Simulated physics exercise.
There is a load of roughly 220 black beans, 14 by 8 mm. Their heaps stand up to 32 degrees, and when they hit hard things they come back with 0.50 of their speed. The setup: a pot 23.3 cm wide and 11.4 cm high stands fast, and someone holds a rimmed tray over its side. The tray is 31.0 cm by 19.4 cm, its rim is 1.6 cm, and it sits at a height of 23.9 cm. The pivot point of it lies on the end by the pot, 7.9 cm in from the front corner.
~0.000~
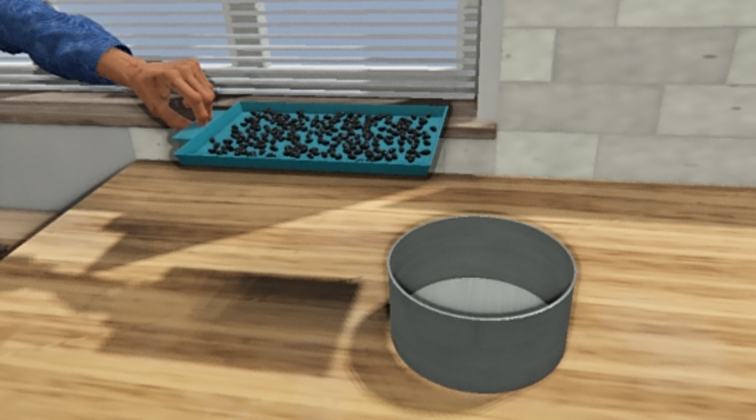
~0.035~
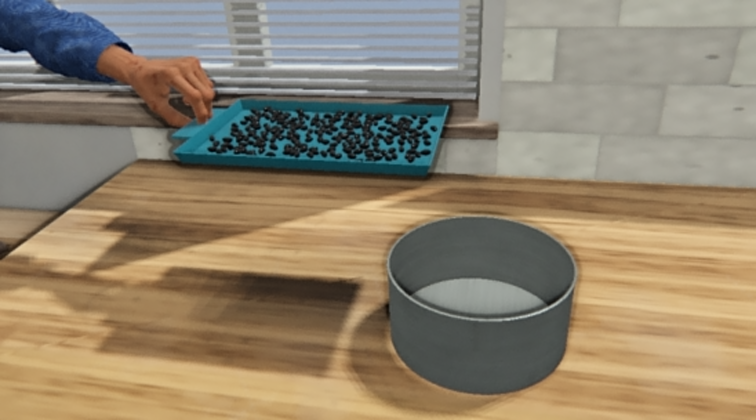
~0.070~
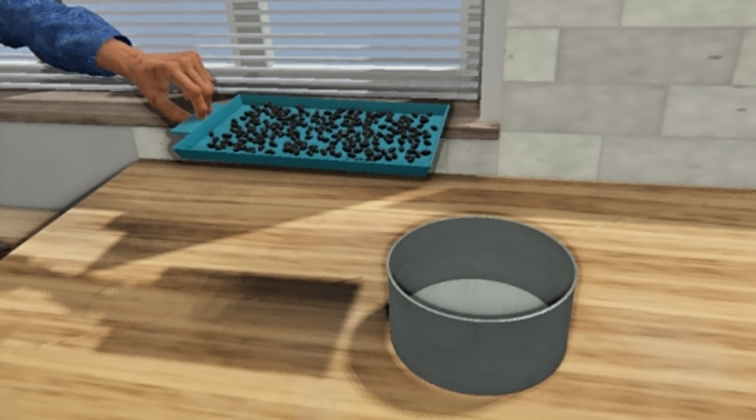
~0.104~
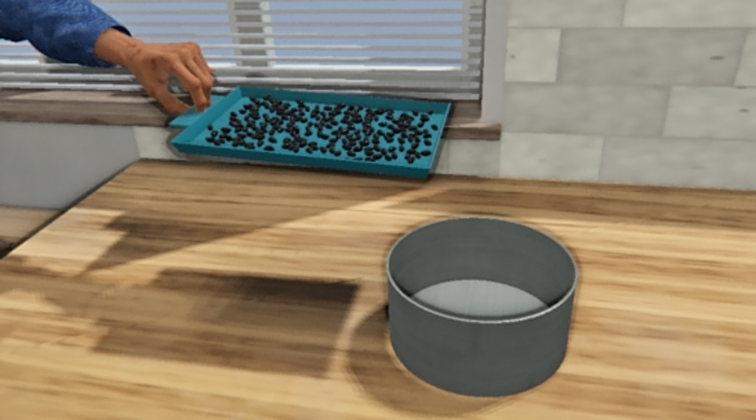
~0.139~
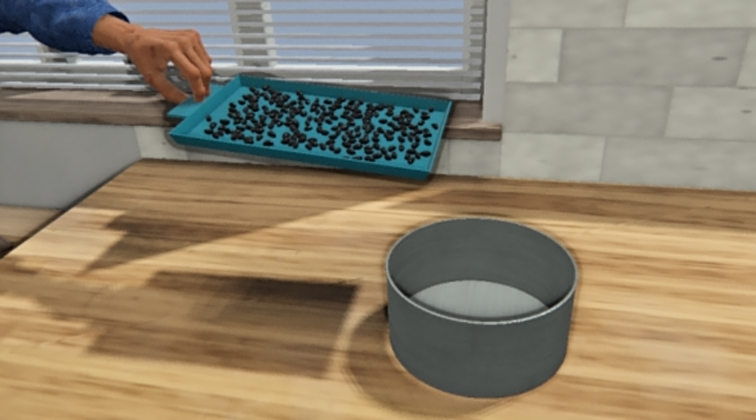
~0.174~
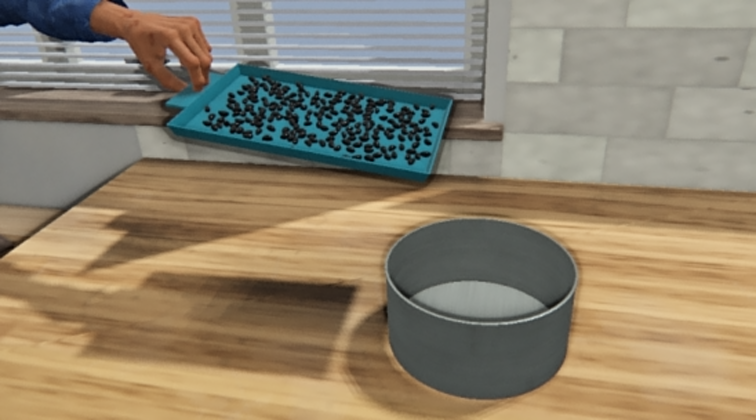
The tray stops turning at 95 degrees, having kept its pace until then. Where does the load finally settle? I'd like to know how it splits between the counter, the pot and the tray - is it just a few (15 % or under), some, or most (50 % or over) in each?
Counter: Just a few; pot: Most; tray: Just a few.
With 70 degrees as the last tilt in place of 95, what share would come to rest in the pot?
Roughly 95 %.
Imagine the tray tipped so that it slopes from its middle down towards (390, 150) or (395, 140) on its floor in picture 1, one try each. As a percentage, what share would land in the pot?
Some 95 and 45 per cent.
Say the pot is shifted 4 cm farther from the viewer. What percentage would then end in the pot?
Result after the change: About 90 in a hundred.
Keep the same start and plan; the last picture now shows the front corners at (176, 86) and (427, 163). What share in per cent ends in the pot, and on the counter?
That works out as pot 60 and counter 40.
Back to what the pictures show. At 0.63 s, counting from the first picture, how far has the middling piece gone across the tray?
Roughly 10 cm.
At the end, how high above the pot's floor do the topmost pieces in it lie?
Top level: Approx. 1.5 cm.
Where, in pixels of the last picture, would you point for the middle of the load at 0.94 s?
Approximately (446, 283) in the last picture.
Then, at 0.63 s, tilt 50 degrees; the tray holds 100 %, the pot 0 %.
Then, at 0.94 s, tilt 78 degrees; the tray holds 25 %, the pot 55 %.
After 1.34 s, tilt 95 degrees; the tray holds 0 %, the pot 100 %.
In the end, at 1.9 s, counter 0 %, pot 100 %, tray 0 %.
